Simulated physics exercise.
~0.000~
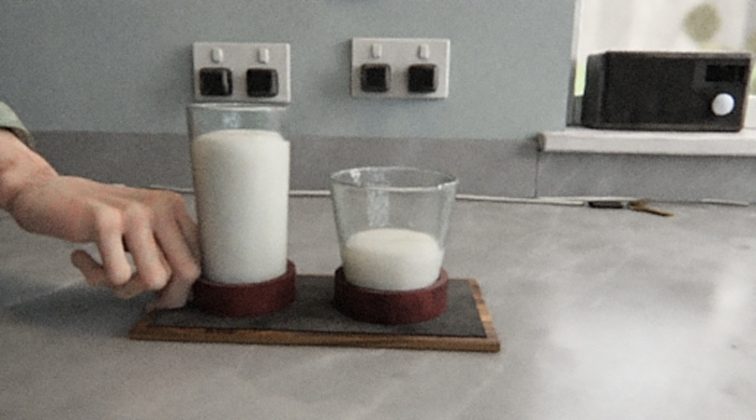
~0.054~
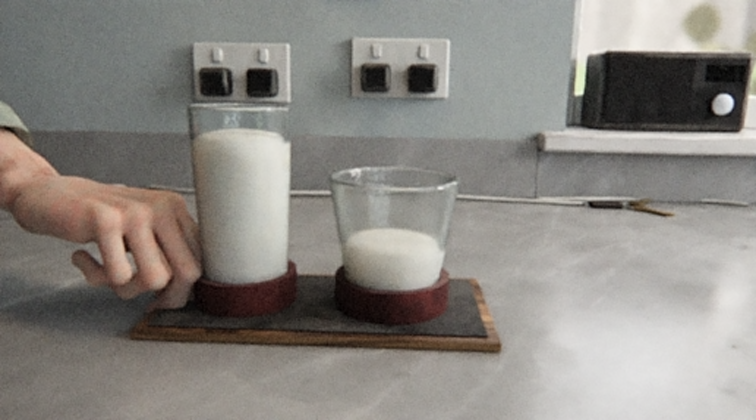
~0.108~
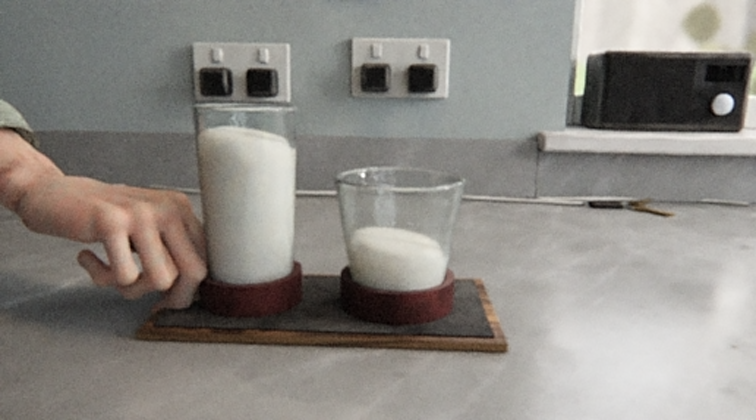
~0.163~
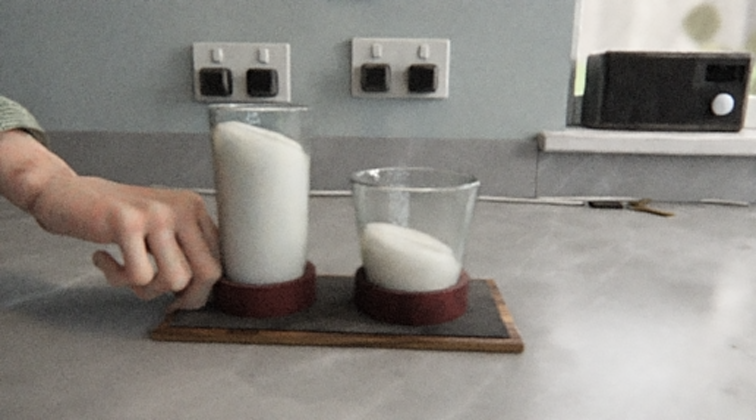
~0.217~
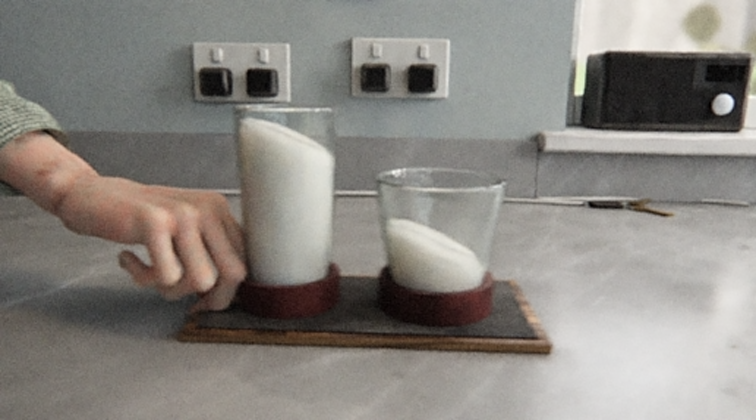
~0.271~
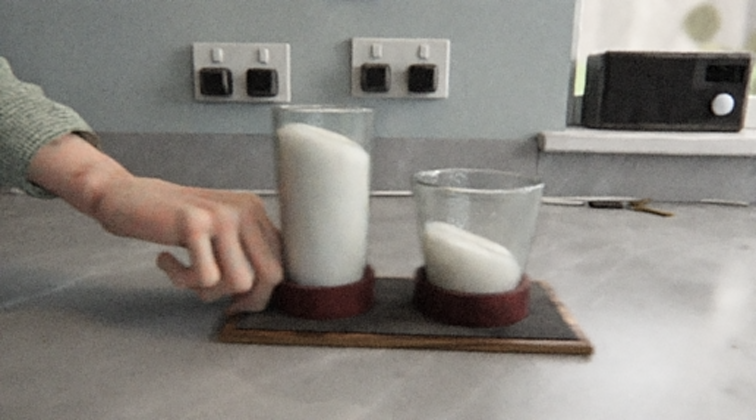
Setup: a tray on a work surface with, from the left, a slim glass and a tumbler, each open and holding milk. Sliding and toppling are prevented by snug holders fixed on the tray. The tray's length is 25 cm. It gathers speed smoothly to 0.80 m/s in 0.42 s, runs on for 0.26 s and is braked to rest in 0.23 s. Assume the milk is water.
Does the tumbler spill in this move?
No.
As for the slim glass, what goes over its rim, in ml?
The amount is around 2 ml.
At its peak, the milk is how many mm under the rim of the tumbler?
15 mm.
After 0.49 s the tray moves at 0.80 m/s; losses from the left are 0, 0 ml.
After 0.71 s the tray moves at 0.76 m/s; losses from the left are 0, 0 ml.
After 0.94 s the tray moves at 0.00 m/s; losses from the left are 2, 0 ml.
After 1.16 s the tray moves at 0.00 m/s; losses from the left are 2, 0 ml.
In the end losses from the left are 2, 0 ml.
